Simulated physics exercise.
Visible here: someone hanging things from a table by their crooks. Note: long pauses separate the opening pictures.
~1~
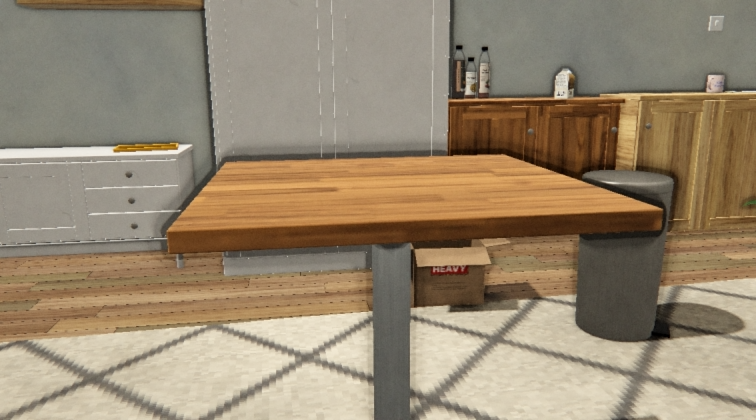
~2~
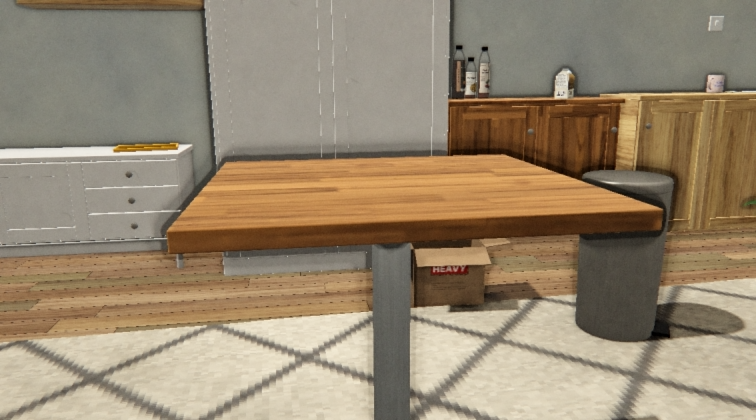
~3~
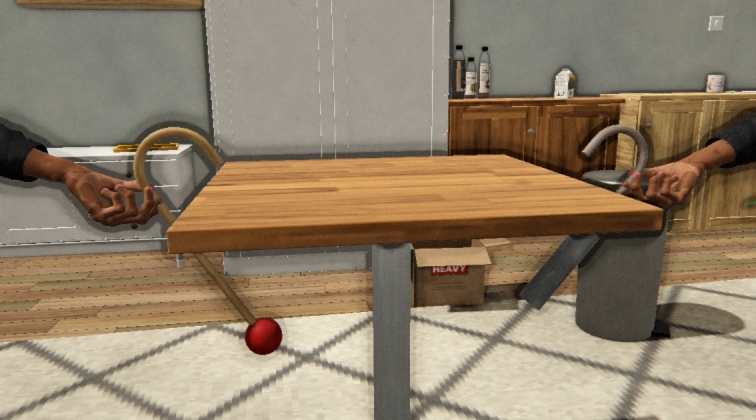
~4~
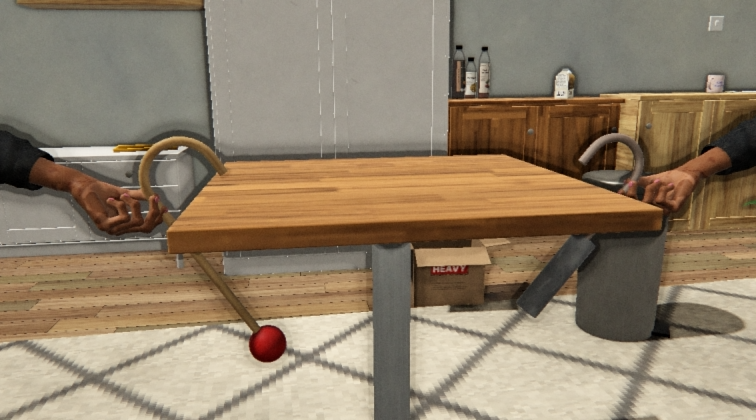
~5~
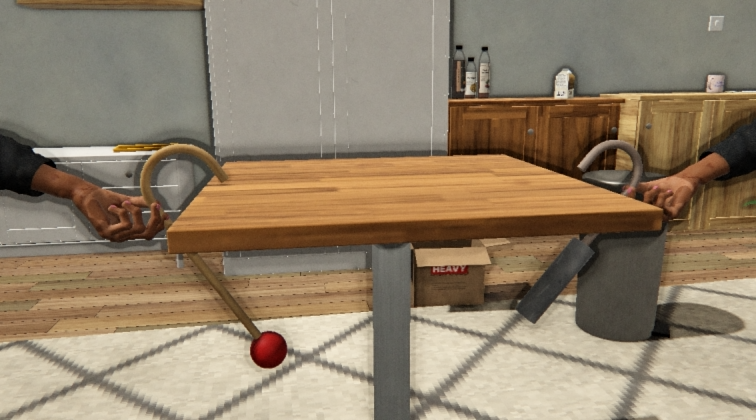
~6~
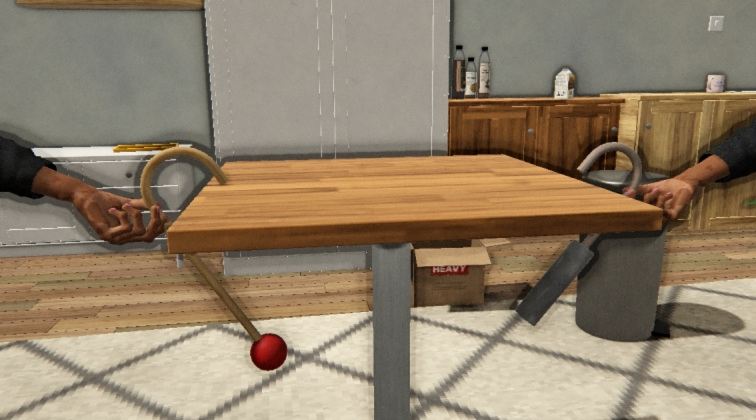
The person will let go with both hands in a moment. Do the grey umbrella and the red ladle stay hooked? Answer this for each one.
As I see it, my guess is the grey umbrella falls free, my guess is the red ladle holds fast.
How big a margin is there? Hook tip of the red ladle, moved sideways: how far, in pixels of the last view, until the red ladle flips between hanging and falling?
A shift of 20 pixels, going left.
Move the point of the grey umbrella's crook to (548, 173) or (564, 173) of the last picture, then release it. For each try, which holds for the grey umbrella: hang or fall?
Stays put, then Tumbles.
Then, 0.54 s past the last view, grey umbrella come down; red ladle at rest near (227, 260).
Finally, the grey umbrella slips off; the red ladle hangs from the table, near (230, 260).
